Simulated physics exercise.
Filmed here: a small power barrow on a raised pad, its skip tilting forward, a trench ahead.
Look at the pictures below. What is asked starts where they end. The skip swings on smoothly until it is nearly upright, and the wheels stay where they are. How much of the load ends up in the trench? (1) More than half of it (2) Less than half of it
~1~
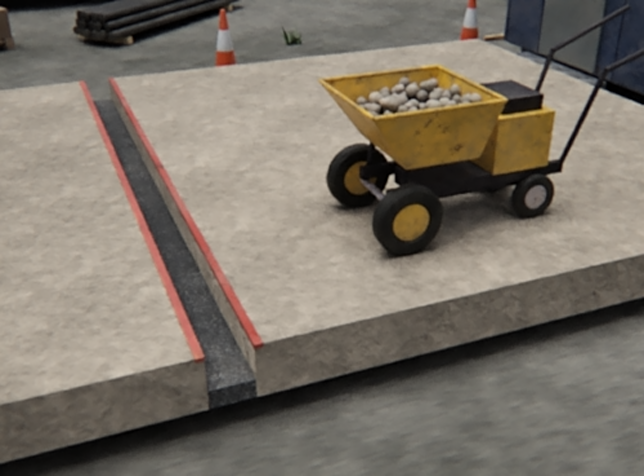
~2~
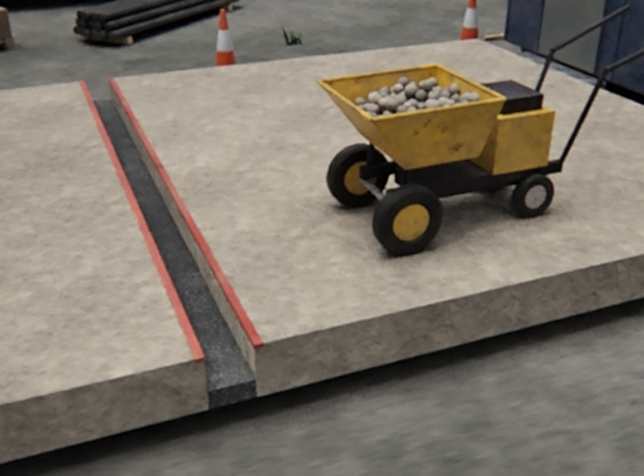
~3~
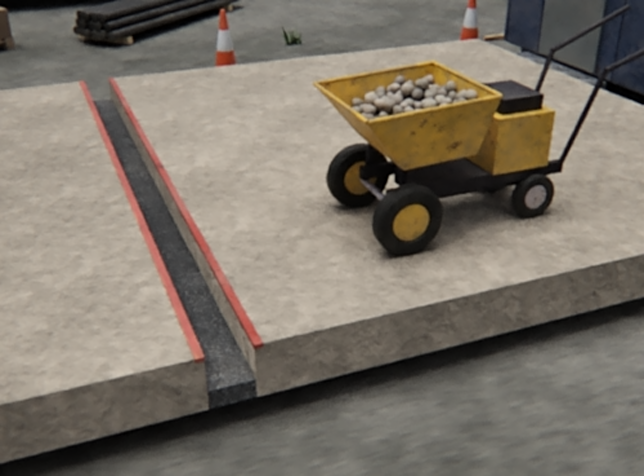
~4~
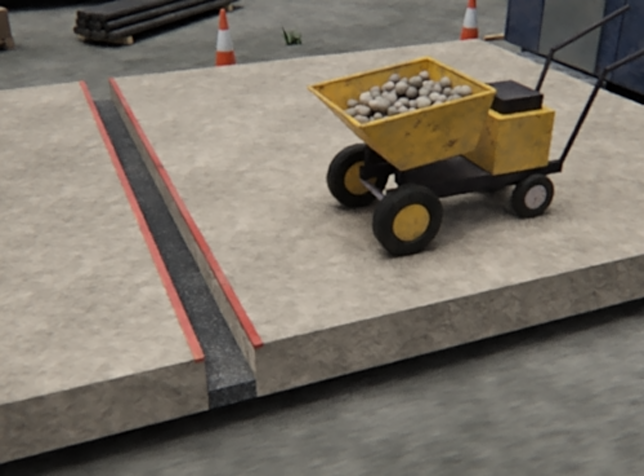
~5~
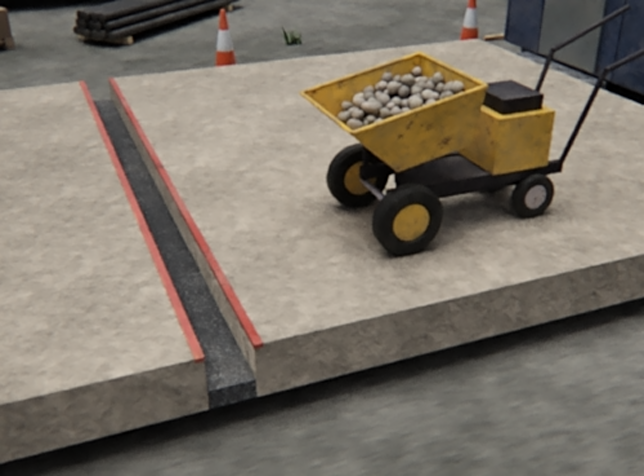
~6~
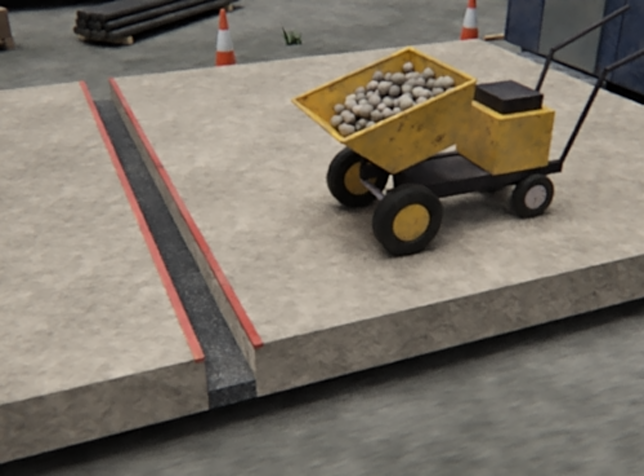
2, less than half of it.
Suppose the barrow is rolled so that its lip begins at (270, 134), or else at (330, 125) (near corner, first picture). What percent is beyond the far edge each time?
Roughly 50 per cent at the first spot and 0 per cent at the second.
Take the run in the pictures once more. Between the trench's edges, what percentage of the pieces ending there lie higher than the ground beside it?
Roughly 0 percent of them.
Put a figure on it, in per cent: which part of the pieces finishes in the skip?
Estimate: Some 30 %.
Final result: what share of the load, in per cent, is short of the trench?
Share: Near 45 %.
Shortly afterwards, skip tipped steeply; the whole lot in the skip.
Next, skip tipped right over; near two thirds in the skip; near a quarter short of the trench; only a few in or heaped over the trench; only a few falling.
Some moments later, skip tipped right over; near a quarter in the skip; near half short of the trench; near a quarter in or heaped over the trench; only a few beyond it.
In the end, skip tipped right over; near a quarter in the skip; near half short of the trench; near a quarter in or heaped over the trench; only a few beyond it.
